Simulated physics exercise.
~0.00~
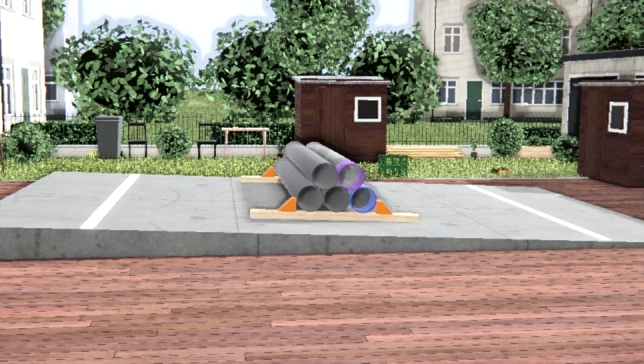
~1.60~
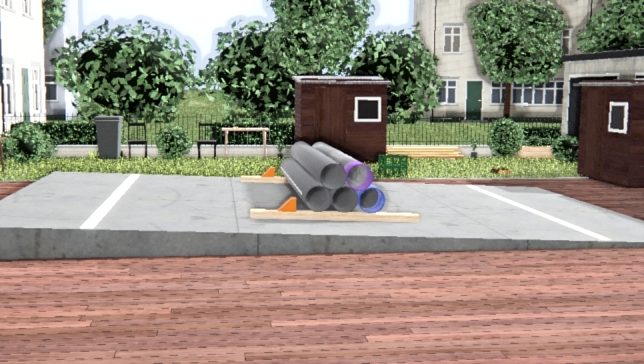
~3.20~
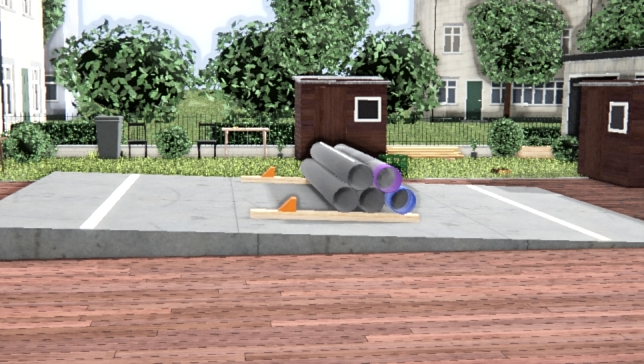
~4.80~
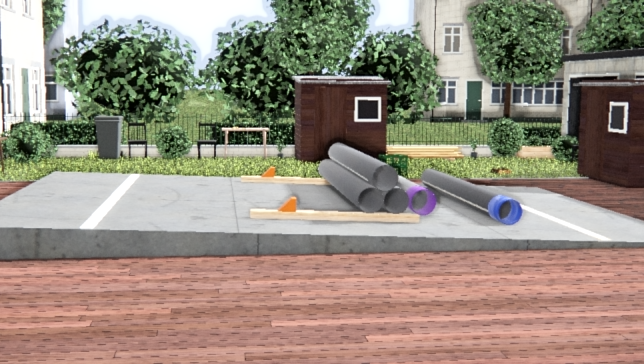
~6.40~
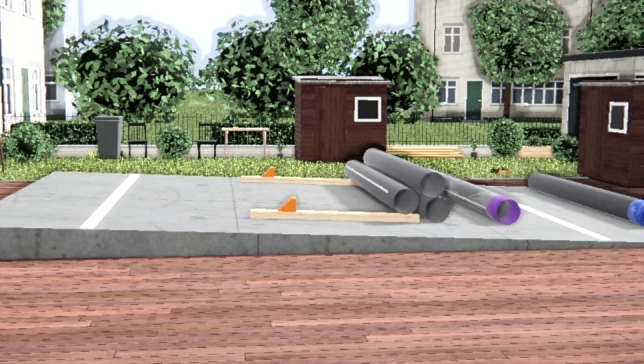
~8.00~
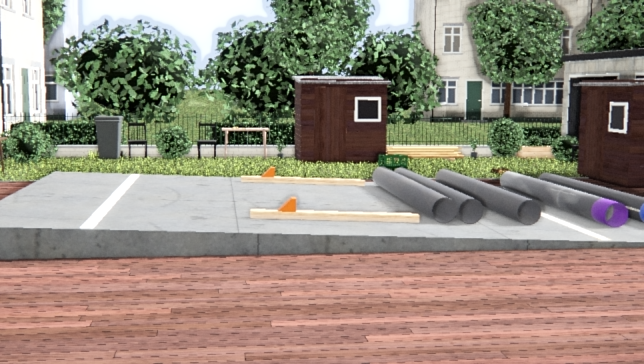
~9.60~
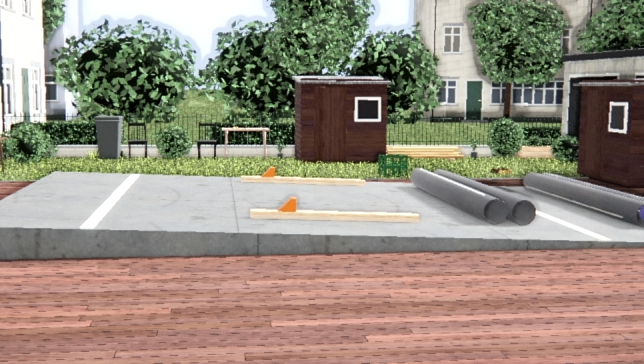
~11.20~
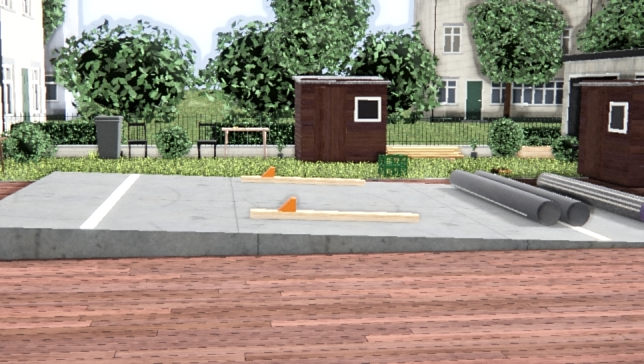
Five grey pipes, one ringed in purple and one in blue at the right of the stack, rest on two wooden bearers between orange chocks, on a pale concrete pad with white lines, seen from a fixed view across reddish planks. Behind stand trees, a brown shed and houses. The right chocks disappear, and the stack shifts right. The blue pipe rolls off first, the purple one drops and follows, and the other three tumble after them. Blue and purple cross the right line and leave view. The last grey pipes roll to the right, leaving the bearers empty except for the left chocks.
